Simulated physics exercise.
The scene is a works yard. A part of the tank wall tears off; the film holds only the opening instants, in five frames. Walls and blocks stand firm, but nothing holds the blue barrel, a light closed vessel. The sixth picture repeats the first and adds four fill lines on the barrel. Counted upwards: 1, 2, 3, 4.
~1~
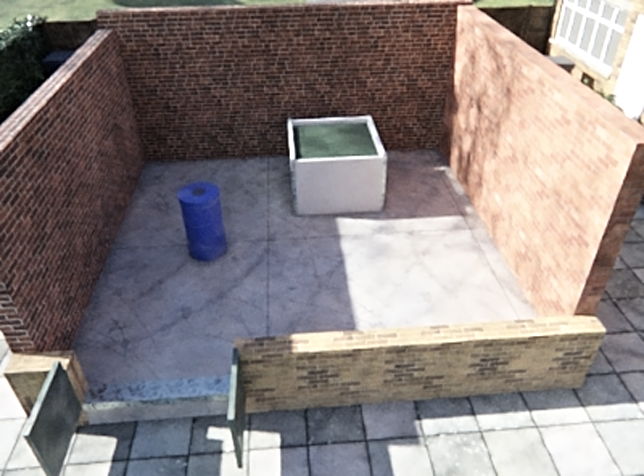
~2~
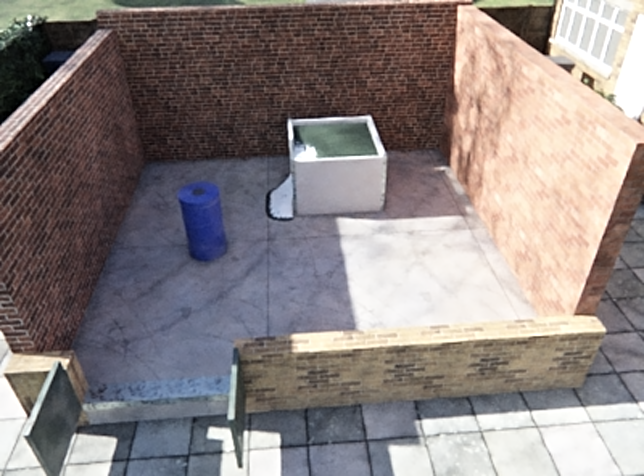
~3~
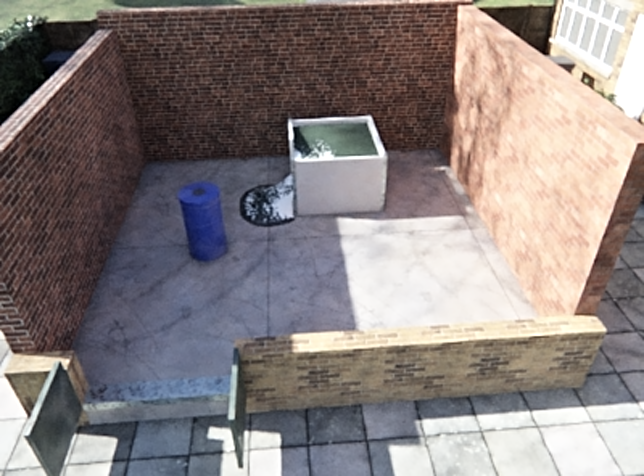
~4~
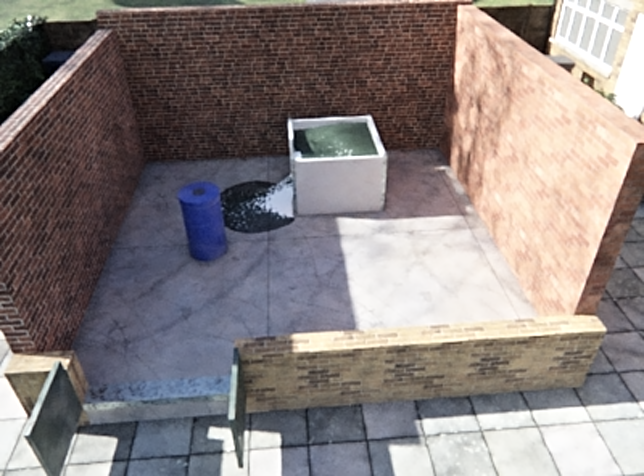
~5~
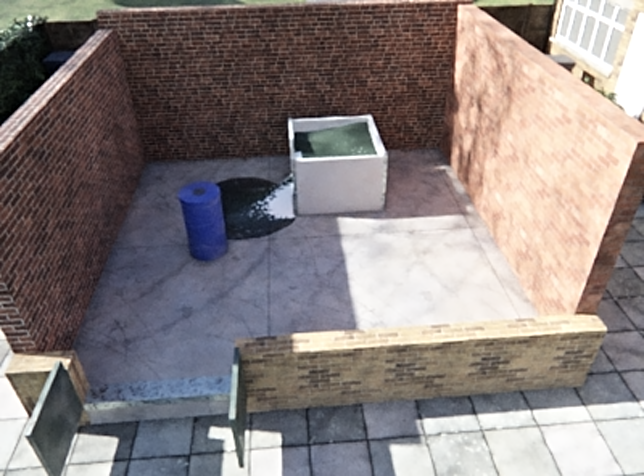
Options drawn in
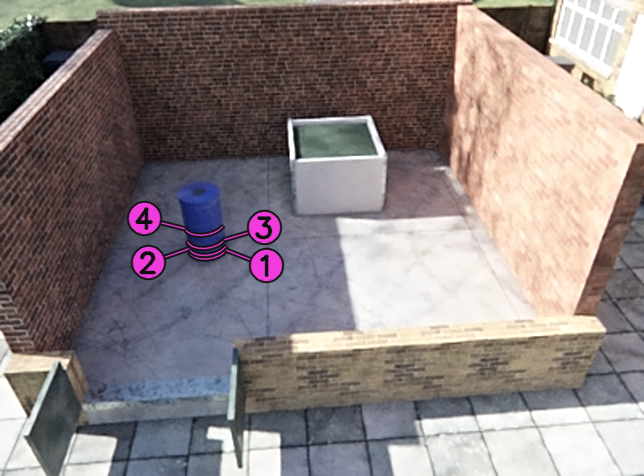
A brick-walled yard with an open gate, where water pours from the left side of a pale tank and spreads leftward behind a blue barrel.
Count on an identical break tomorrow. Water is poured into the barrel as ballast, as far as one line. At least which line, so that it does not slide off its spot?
4.
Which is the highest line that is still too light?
Line 3.
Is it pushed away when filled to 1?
Yes.
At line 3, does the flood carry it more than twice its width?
No.
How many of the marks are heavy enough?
One of them.
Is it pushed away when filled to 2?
Yes, that goes wrong.
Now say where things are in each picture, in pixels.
Lid of the blue barrel at (199, 192); tank full, its middle at (334, 142); open gate at (156, 348), in the first frame.
In the second frame, 1 % of the ground wet, in view closest to the barrel at (273, 211).
In the third frame, 3 % of the ground wet, in view closest to the barrel at (261, 221).
In the fourth frame, 6 % of the ground wet, in view closest to the barrel at (231, 223).
Lid of the blue barrel at (199, 192); 9 % of the ground wet, in view closest to the barrel at (230, 235), in the fifth frame.
On the marked copy, 1 at (206, 258); 2 at (206, 255); 3 at (204, 248); 4 at (202, 235); from the bottom up 1, 2, 3, 4.
For line 1, it is washed out through the gate.
For line 2, it is pushed about 4 times its own width away.
For line 3, it is pushed about half its own width away.
For line 4, it does not move.
